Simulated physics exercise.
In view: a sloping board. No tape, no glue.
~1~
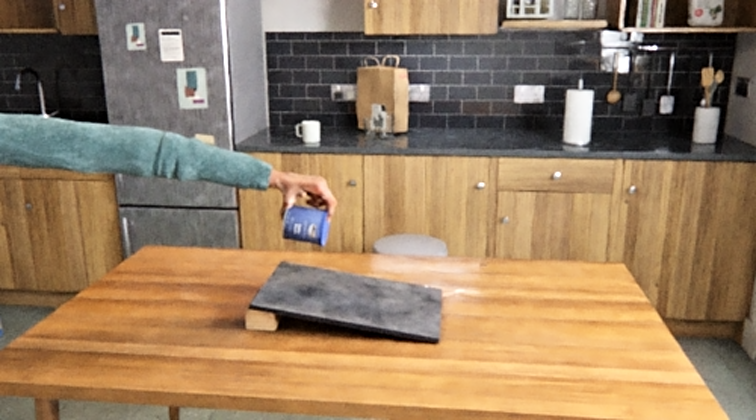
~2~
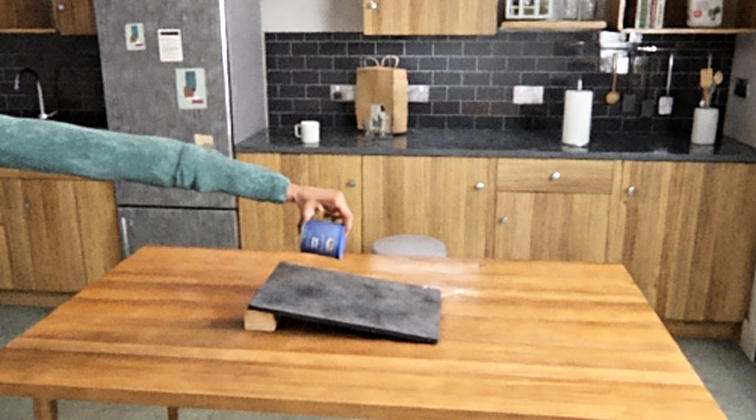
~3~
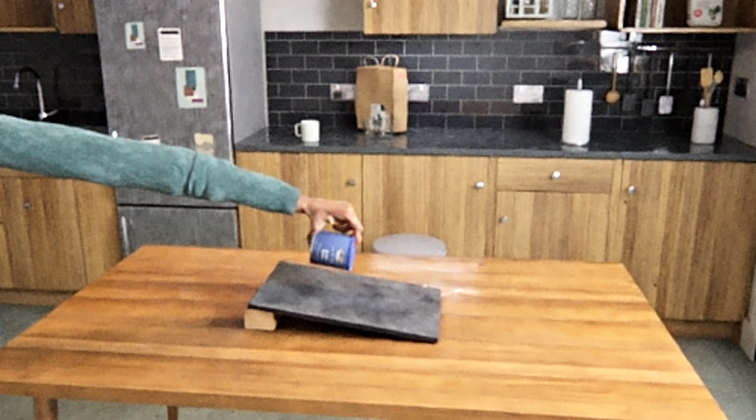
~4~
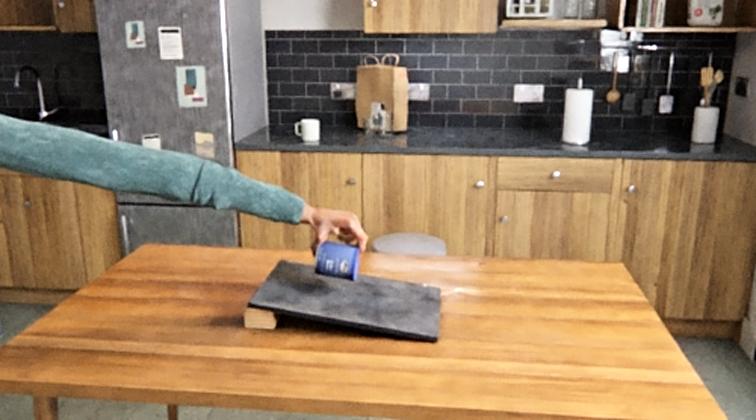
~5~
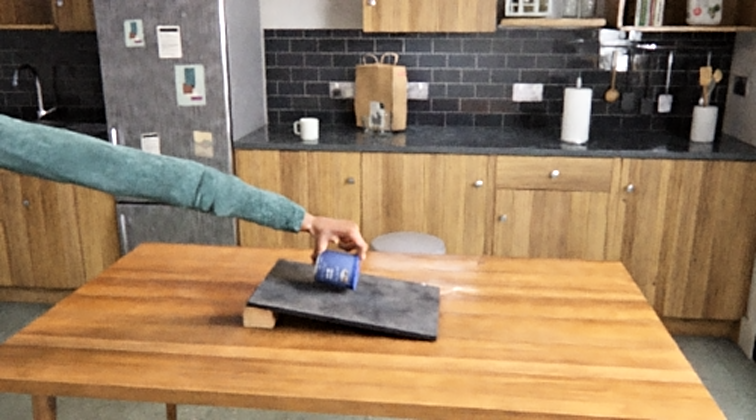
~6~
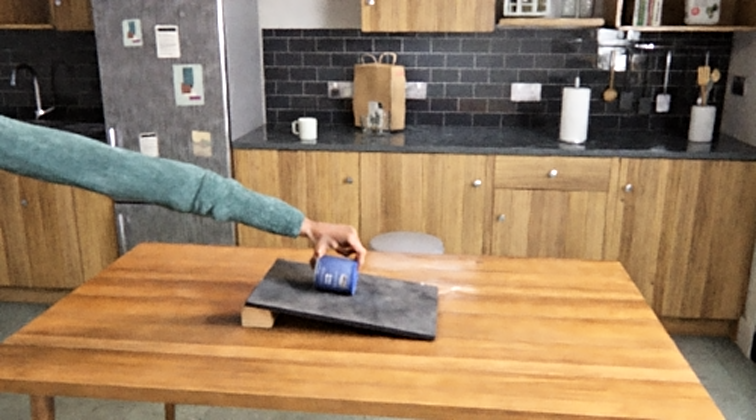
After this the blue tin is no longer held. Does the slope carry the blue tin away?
The blue tin remains at rest.
Then, 0.30 s on from there, no change.
Then, 0.70 s on from there, blue tin resting near (336, 274).
In the end, it is unmoved. At the end, from the last picture's camera, blue tin near (337, 274). The blue tin stays where it is put.
